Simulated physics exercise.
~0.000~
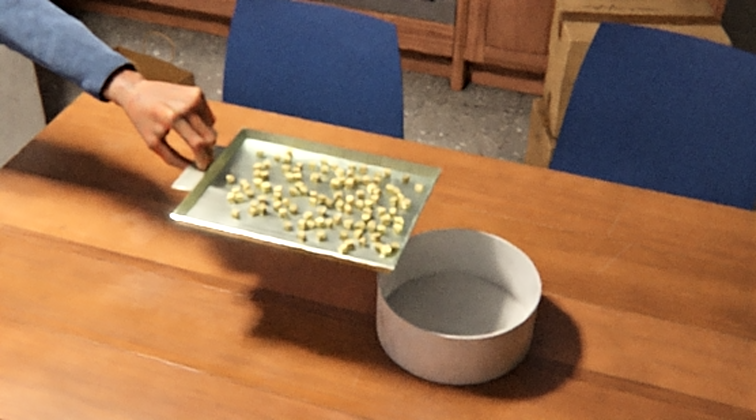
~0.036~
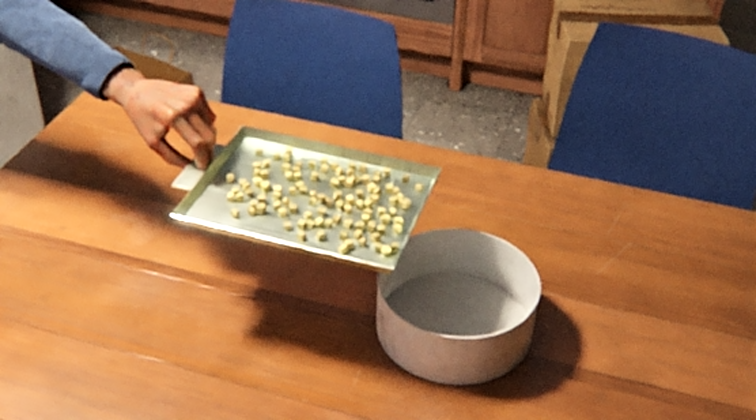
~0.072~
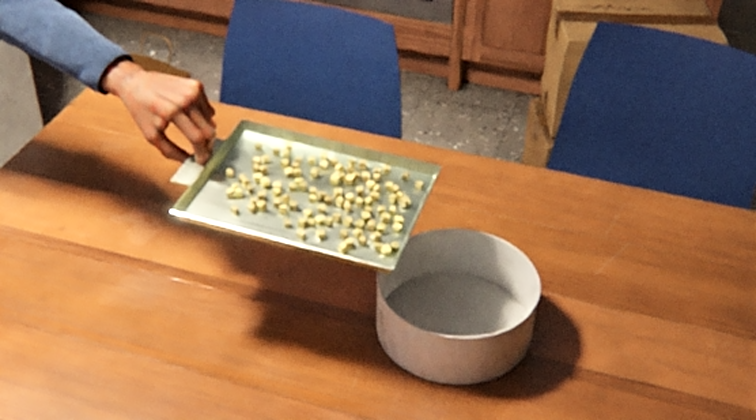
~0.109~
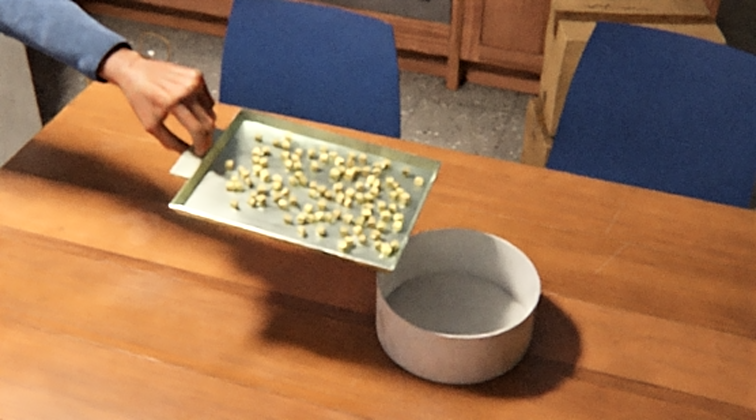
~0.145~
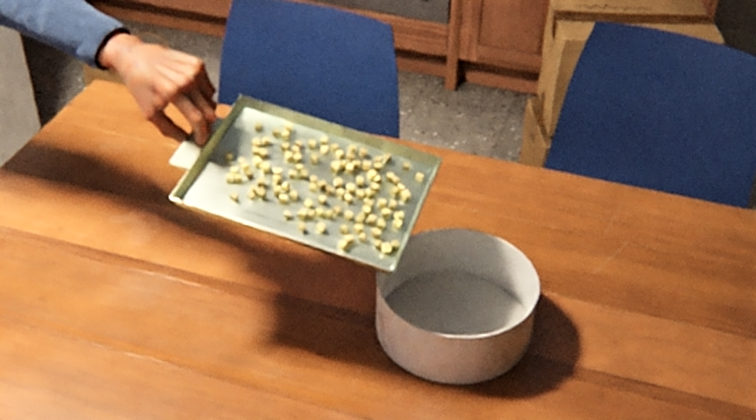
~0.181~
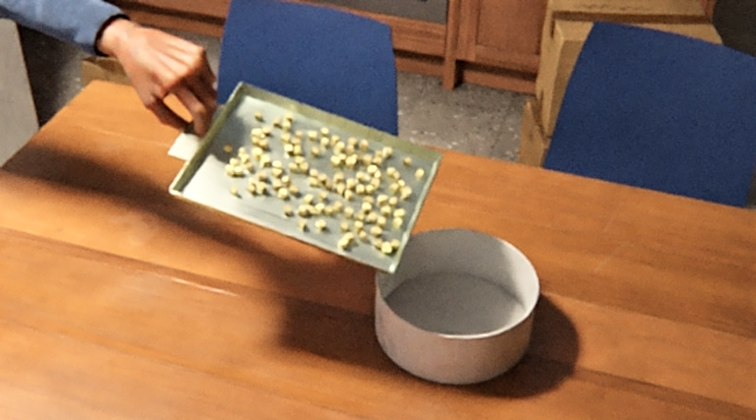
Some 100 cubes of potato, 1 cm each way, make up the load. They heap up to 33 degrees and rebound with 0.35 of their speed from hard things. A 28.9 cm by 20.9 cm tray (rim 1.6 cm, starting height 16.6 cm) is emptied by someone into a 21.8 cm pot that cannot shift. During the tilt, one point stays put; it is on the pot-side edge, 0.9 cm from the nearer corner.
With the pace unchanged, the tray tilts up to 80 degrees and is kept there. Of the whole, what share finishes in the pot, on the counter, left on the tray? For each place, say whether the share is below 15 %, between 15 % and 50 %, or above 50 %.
In order: Pot: Probably a low amount; counter: Probably over half of it; tray: Probably a low amount.
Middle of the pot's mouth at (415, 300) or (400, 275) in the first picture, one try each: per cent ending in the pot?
70 and 5 %.
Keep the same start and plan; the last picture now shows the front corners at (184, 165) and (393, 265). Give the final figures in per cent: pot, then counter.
That works out as pot 90 and counter 10.
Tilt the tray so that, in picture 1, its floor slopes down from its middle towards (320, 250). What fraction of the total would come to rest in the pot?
My best guess is some 0 per cent.
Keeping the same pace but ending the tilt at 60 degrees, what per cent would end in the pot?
10 %.
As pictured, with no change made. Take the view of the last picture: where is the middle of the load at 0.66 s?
By then the middle of the load sits around (391, 246).
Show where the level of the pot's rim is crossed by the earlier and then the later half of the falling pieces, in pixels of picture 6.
First half close to (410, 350), second half close to (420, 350).
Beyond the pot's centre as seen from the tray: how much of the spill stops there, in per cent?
I'd put it close to 70 per cent.
After 0.47 s, tilt 47 degrees; the tray holds 100 %, the pot 0 %.
After 0.66 s, tilt 69 degrees; the tray holds 90 %, the pot 0 %.
After 0.96 s, tilt 80 degrees; the tray holds 5 %, the pot 5 %.
By 2.2 s all is still; pot 5 %, counter 95 %, tray 0 %.
